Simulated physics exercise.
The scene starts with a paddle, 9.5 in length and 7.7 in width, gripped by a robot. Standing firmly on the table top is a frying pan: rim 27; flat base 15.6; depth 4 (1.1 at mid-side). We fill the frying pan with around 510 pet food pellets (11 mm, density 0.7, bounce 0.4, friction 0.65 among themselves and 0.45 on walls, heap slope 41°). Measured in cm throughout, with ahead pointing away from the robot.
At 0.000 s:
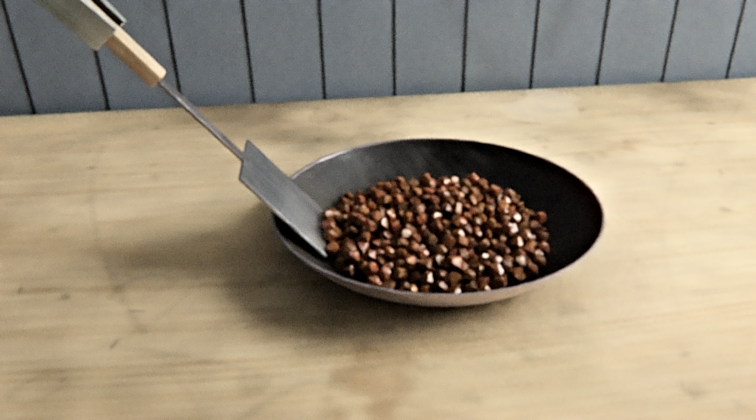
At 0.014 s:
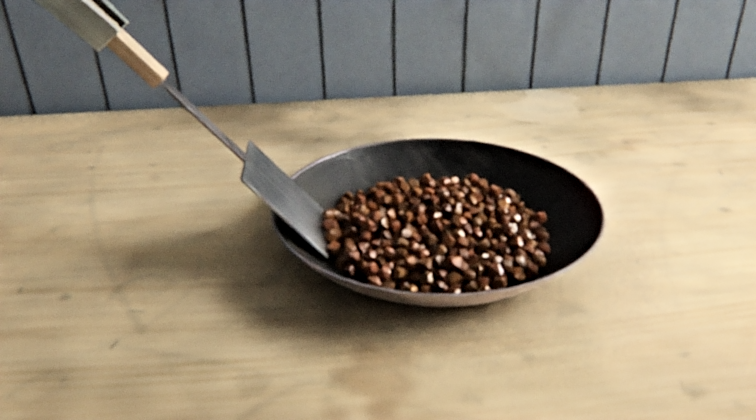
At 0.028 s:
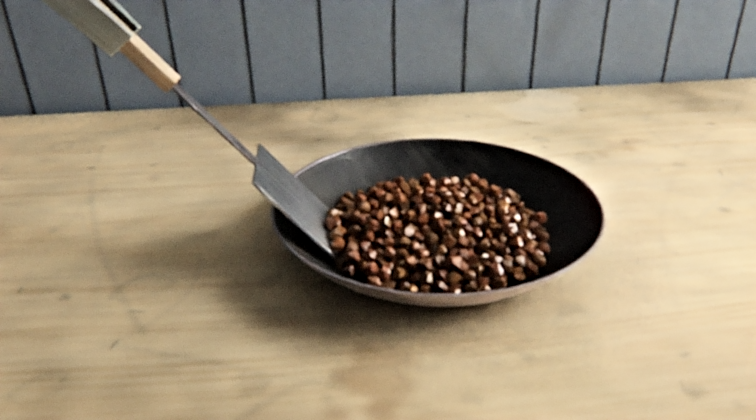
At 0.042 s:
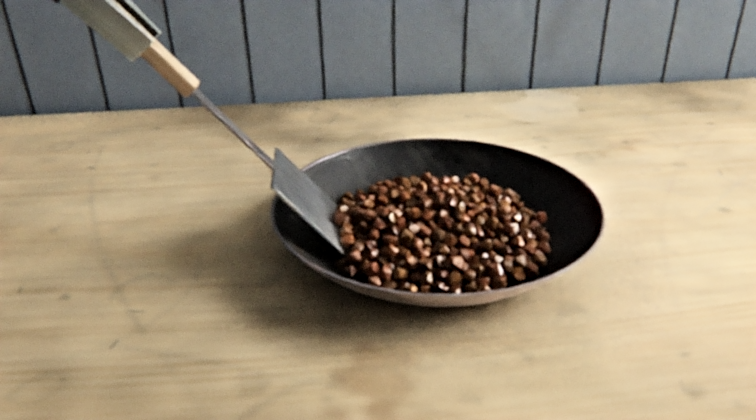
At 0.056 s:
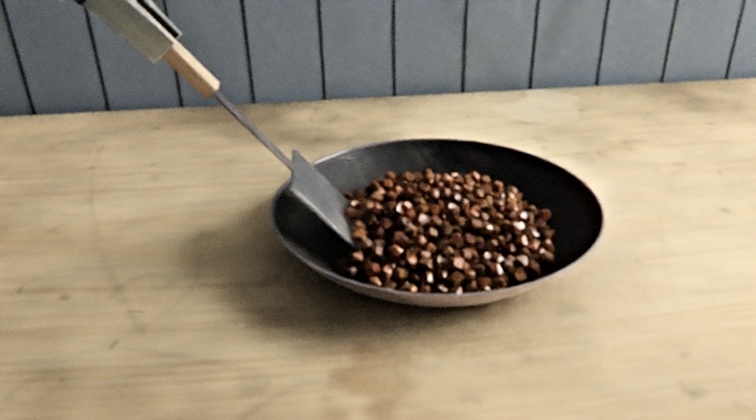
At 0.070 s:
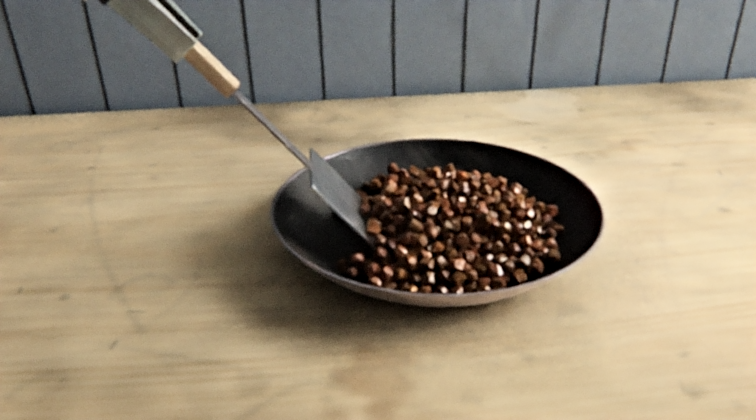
A robot-held paddle slides right into a frying pan, pushing the brown pellets slightly rightward.
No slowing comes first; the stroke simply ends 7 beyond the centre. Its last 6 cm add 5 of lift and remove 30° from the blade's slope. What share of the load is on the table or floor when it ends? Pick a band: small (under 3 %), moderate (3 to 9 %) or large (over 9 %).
The share is large, over 9 %.
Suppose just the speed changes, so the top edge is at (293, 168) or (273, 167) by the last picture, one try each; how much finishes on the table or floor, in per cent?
I'd estimate close to 10 and 0 in a hundred.
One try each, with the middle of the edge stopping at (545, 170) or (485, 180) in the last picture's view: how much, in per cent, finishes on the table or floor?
The two tries give near 30 and near 5 in a hundred.
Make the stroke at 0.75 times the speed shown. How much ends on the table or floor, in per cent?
Near 10 in a hundred.
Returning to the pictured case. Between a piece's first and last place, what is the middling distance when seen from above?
Level distance of around 5 cm.
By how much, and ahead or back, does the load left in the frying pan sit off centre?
What stays is shifted forward by around 4.5 cm.
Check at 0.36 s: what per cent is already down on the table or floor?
Close to 10 per cent of the load.
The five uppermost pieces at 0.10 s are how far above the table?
I'd say close to 6 cm on average.
By 0.10 s, sloping 51°, highest piece 6 above the table; 512 in the frying pan.
By 0.14 s, sloping 41°, highest piece 7 above the table; 512 in the frying pan.
By 0.36 s, sloping 21°, highest piece 7 above the table; 451 in the frying pan, 53 on the table or floor, 8 on the blade or in flight.
By 1.41 s, sloping 21°, highest piece 5 above the table; 451 in the frying pan, 61 on the table or floor.
Final count, 451 in the frying pan, 61 on the table or floor. That is 12 % on the table or floor.
